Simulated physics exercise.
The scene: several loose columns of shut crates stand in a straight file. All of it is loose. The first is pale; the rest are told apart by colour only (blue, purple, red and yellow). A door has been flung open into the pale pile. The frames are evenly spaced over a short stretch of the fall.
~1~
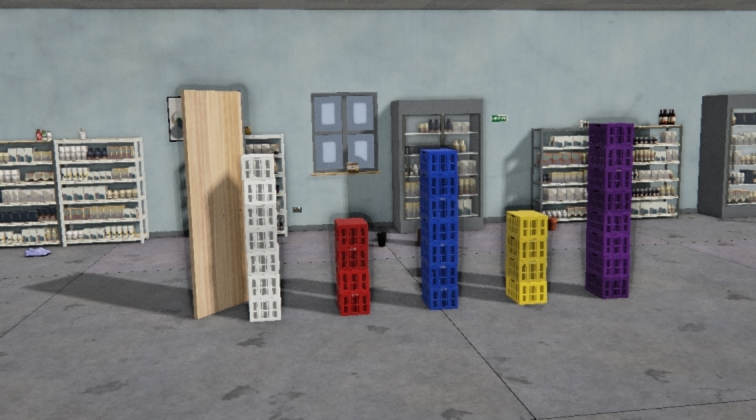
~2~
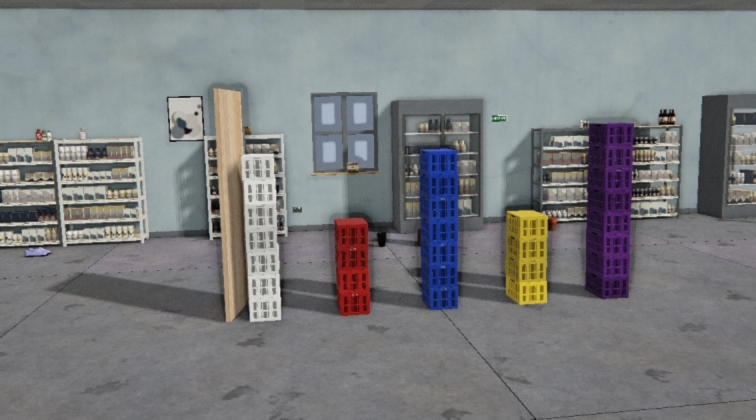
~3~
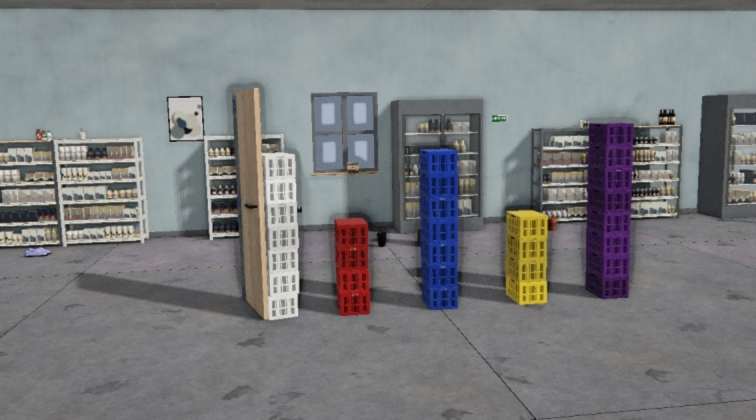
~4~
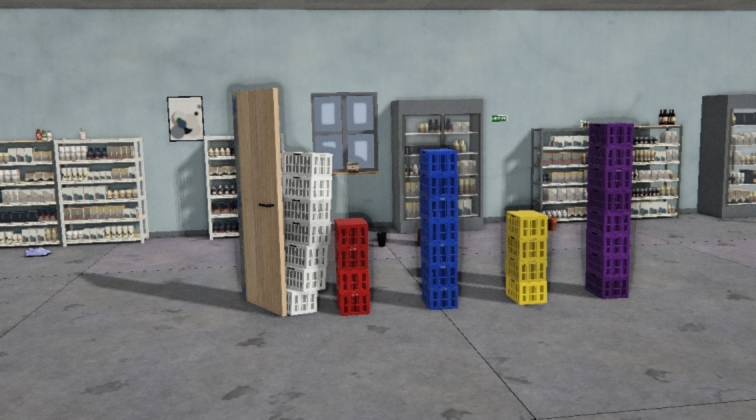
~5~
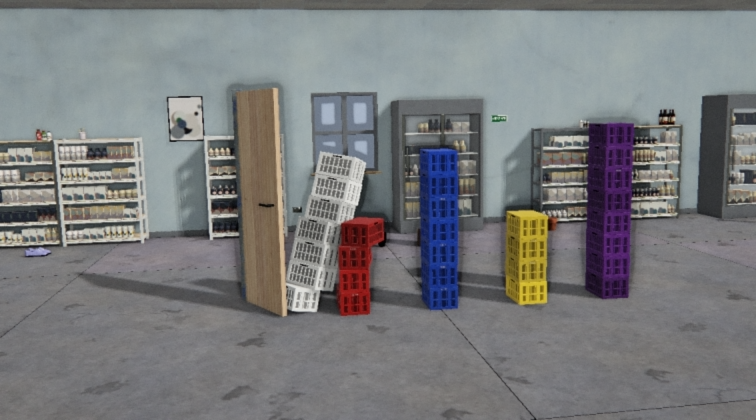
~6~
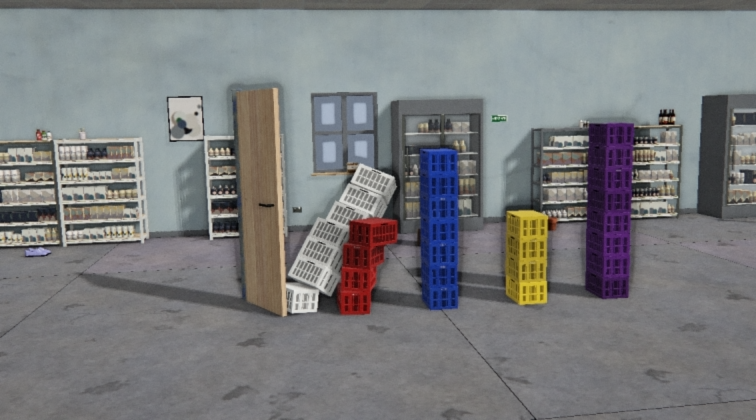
The video shows a wooden door swinging into a tall white stack of crates beside red, blue, yellow and purple stacks; the white stack leans right, bends apart against the shorter red stack, and shifts its top crates.
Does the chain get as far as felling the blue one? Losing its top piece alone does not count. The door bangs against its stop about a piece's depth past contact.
The blue pile mostly stays up.
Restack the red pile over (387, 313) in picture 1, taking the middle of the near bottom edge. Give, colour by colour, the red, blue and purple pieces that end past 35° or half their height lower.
The counts are red 0, blue 0, purple 0.
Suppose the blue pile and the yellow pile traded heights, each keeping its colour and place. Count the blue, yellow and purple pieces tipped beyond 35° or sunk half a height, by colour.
The counts are blue 0, yellow 0, purple 0.
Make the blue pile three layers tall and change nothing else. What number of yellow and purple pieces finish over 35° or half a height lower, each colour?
By colour: Yellow 0, purple 0.
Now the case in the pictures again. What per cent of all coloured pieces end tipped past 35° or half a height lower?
It is close to 15 per cent.
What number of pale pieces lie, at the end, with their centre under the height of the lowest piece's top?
7 pale pieces.
Just after the last frame, 6 of the pale pile down; none of the 7 blue crates down (0 of 23 in all colours); top blue crate unmoved; top red crate tilted a little.
A moment on, 6 of the pale pile down; none of the 7 blue crates down (0 of 23 in all colours); top blue crate unmoved; top red crate tilted well over, half its height lower.
Further on, 6 of the pale pile down; none of the 7 blue crates down (3 of 23 in all colours); top blue crate unmoved; top red crate tilted steeply, half its height lower.
Then, 6 of the pale pile down; none of the 7 blue crates down (3 of 23 in all colours); top blue crate moved a little; top red crate tilted steeply, about its own height lower.
When it is over, 6 of the pale pile down; none of the 7 blue crates down (3 of 23 in all colours); top blue crate moved a little; top purple crate unmoved. In pixels of the last frame, middles, top blue crate near (441, 161), top purple crate near (611, 134).
